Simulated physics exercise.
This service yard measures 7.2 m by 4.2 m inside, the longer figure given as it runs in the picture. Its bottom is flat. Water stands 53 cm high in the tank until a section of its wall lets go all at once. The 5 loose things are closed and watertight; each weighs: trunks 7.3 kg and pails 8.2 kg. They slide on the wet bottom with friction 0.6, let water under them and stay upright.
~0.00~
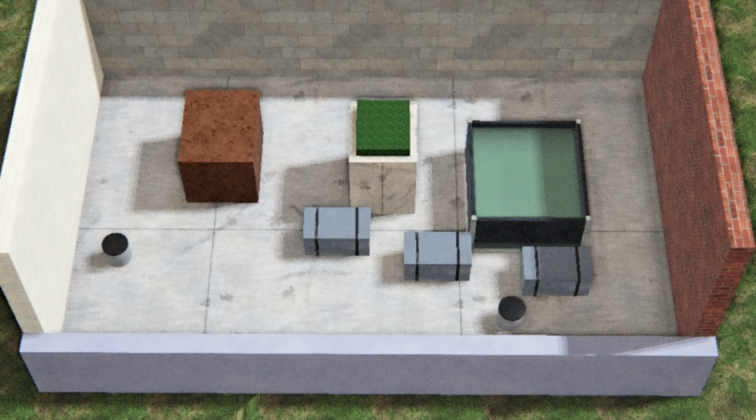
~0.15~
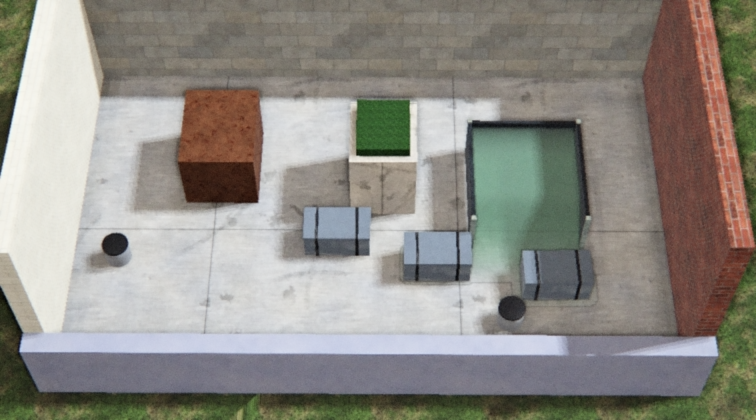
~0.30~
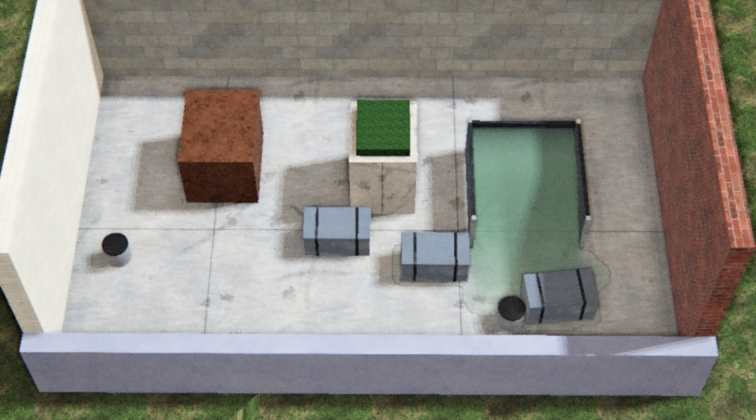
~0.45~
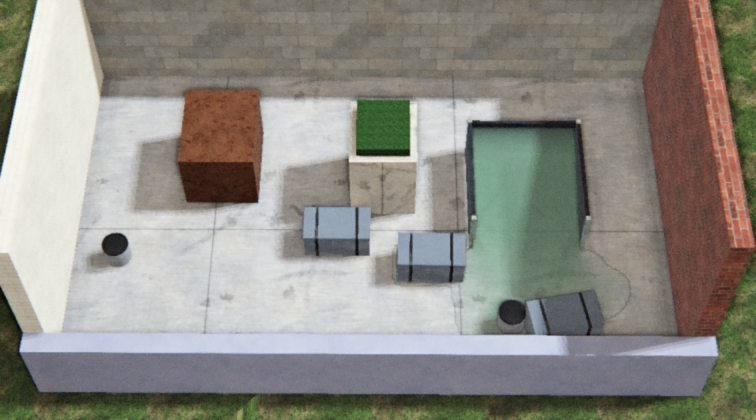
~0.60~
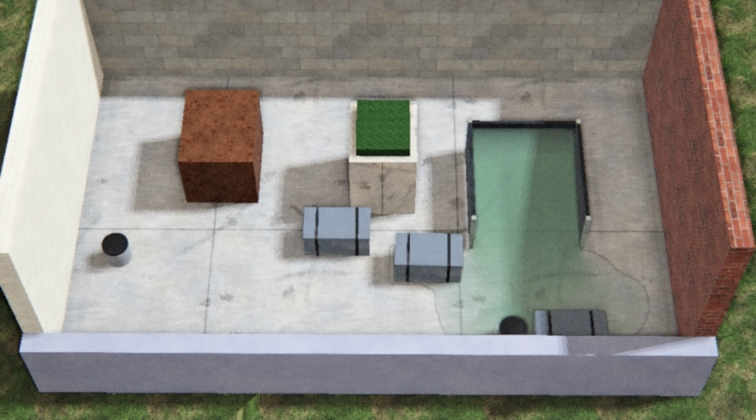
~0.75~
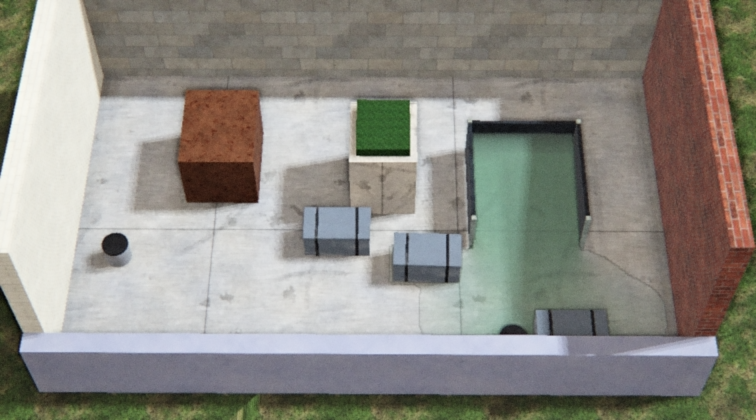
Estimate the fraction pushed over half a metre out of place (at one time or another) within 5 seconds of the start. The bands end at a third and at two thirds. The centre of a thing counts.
It is from one to two thirds.
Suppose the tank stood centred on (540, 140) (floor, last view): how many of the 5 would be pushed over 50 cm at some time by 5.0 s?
In that case 3 of them.
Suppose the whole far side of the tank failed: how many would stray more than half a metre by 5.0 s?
In that case 0 of them.
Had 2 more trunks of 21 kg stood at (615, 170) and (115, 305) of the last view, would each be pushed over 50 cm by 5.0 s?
In turn: More, less.
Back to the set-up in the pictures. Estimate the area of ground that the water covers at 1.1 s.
About 6.5 m2.
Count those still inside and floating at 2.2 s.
2 of them.
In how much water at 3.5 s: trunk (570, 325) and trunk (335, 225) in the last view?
About 8 and 2 cm.
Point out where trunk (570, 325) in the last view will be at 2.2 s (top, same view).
Near (652, 308).
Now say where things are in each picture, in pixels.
The first frame shows a trunk at (557, 263), on the bottom; a pail at (512, 308) rests on the ground; water covers 1.9 m2; 0 of 5 have shifted.
The second frame shows a trunk at (558, 267), on the bottom, 5 cm from its start; a pail at (512, 308) rests on the ground; 2.4 m2 under water; 1 of 5 have shifted.
The third frame shows a trunk at (561, 288) rests on the ground, 36 cm from its start; a pail at (512, 308) rests on the ground; water covers 3.1 m2; 1 of 5 have shifted.
The fourth frame shows a trunk at (565, 313) rests on the ground, 68 cm from its start; a pail at (512, 312), on the bottom, 5 cm from its start; water covers 4.0 m2; 3 of 5 have shifted.
The fifth frame shows a trunk at (571, 328), on the bottom, 88 cm from its start; a pail at (513, 328), on the bottom, 27 cm from its start; 5.0 m2 under water; 3 of 5 have shifted.
The sixth frame shows a trunk at (572, 327), on the bottom, 88 cm from its start; a pail at (513, 337), on the bottom, 38 cm from its start; 5.7 m2 under water; 3 of 5 have shifted.
After 1.1 s 1 of 5 are over 50 cm from their spots; 2 afloat.
After 2.2 s 2 of 5 are over 50 cm from their spots; 2 afloat.
After 3.5 s 2 of 5 are over 50 cm from their spots; 1 afloat.
After 5.0 s 2 of 5 are over 50 cm from their spots, and 2 have been at some point; 1 afloat.
